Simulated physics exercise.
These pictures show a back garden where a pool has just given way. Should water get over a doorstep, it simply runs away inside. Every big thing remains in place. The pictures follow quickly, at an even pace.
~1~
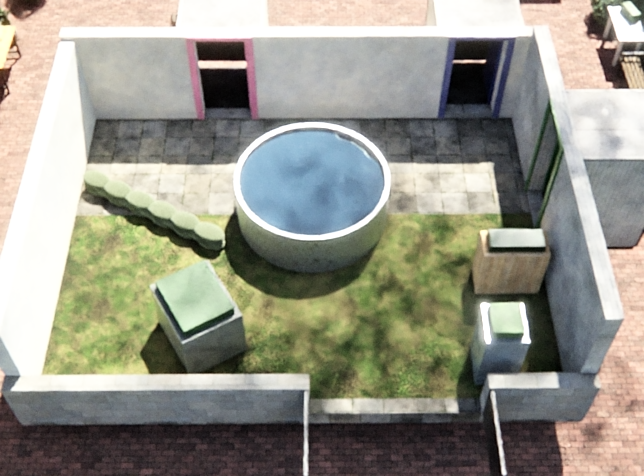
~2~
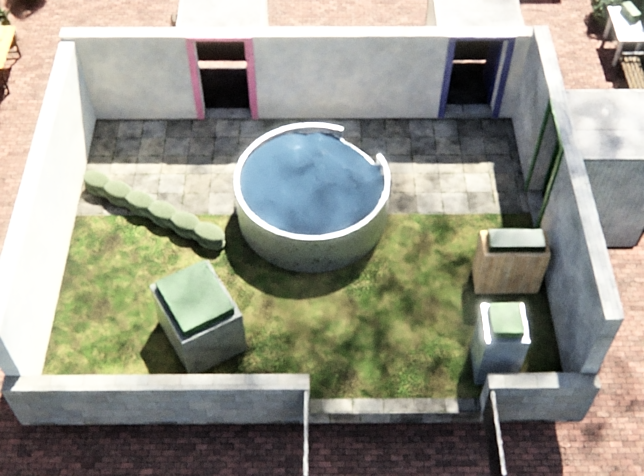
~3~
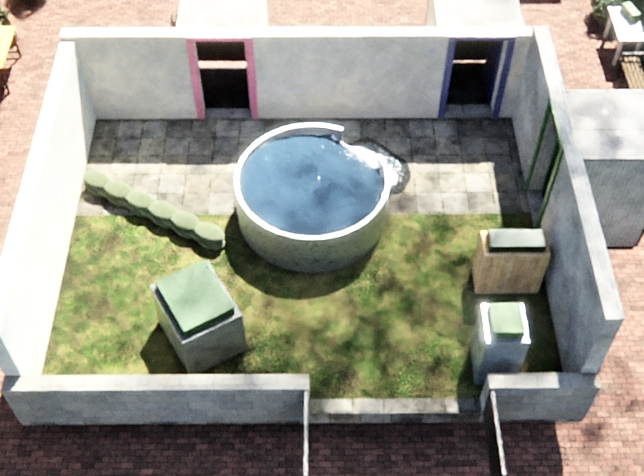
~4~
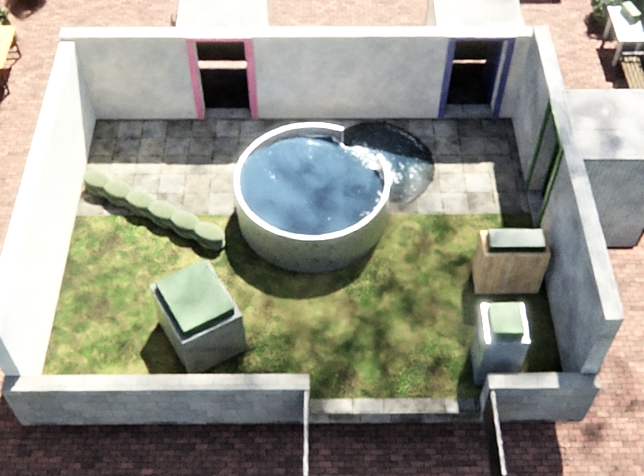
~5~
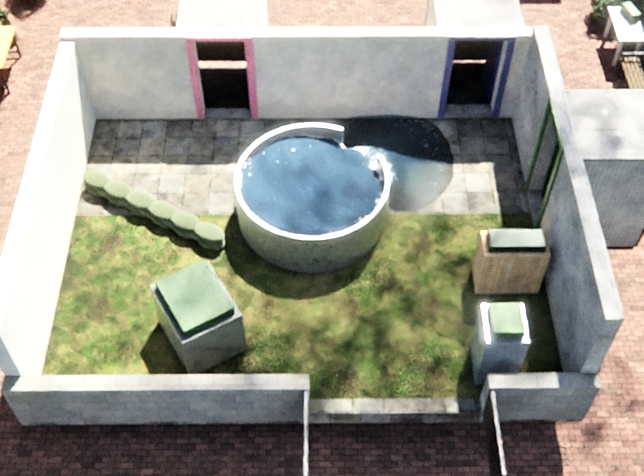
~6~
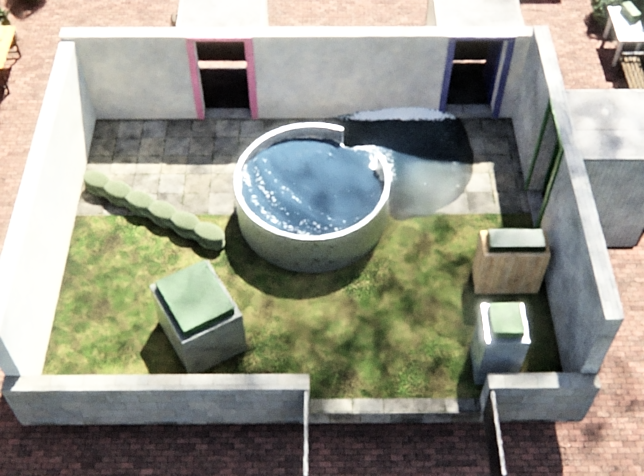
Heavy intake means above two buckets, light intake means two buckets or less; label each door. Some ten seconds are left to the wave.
Labels: Pink door: Light, blue door: Heavy, green door: Heavy.
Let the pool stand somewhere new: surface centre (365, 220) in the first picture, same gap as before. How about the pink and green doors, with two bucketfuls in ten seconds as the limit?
Pink: Below the limit; green: Above the limit.
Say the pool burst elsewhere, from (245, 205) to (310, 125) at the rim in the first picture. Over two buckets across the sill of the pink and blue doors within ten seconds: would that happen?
The pink door overflows the limit, the blue door stays within the limit.
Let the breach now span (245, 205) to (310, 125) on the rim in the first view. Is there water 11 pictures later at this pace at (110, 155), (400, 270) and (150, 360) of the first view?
Taking each in turn, they come out watered, kept dry, kept dry.
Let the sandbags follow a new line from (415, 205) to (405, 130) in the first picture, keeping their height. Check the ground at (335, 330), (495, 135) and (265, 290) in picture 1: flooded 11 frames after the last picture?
First point still bare, second inundated, third still bare.
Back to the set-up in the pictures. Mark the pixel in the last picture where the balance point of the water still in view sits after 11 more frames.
Close to (361, 189).
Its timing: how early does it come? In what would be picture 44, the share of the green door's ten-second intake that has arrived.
My estimate is close to 60 per cent.
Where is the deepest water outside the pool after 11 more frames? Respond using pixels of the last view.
Answer: (502, 127).
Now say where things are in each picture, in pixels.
The first frame shows still water in the round pool at (312, 181).
In the second frame, water pours out on the round pool's far side and has run to a hidden place.
In the third frame, water pours out on the round pool's far side and has run to (370, 141).
In the fourth frame, the front is at (392, 127), out from the gap on the round pool's far side.
In the fifth frame, water pours out on the round pool's far side and has run to (427, 123).
In the sixth frame, water pours out on the round pool's far side and has run to (455, 118).
A moment on, water covers 20 % of the floor; the pink door not reached, the blue door under two buckets in, the green door not reached.
Next, water covers 25 % of the floor; the pink door wet at the sill, nothing in, the blue door over two buckets in, the green door under two buckets in.
Then, water covers 45 % of the floor; the pink door wet at the sill, nothing in, the blue door far over two buckets in, the green door over two buckets in.
Later, water covers 65 % of the floor; the pink door wet at the sill, nothing in, the blue door far over two buckets in, the green door over two buckets in.
In the end, water covers 80 % of the floor; the pink door wet at the sill, nothing in, the blue door far over two buckets in, the green door far over two buckets in.
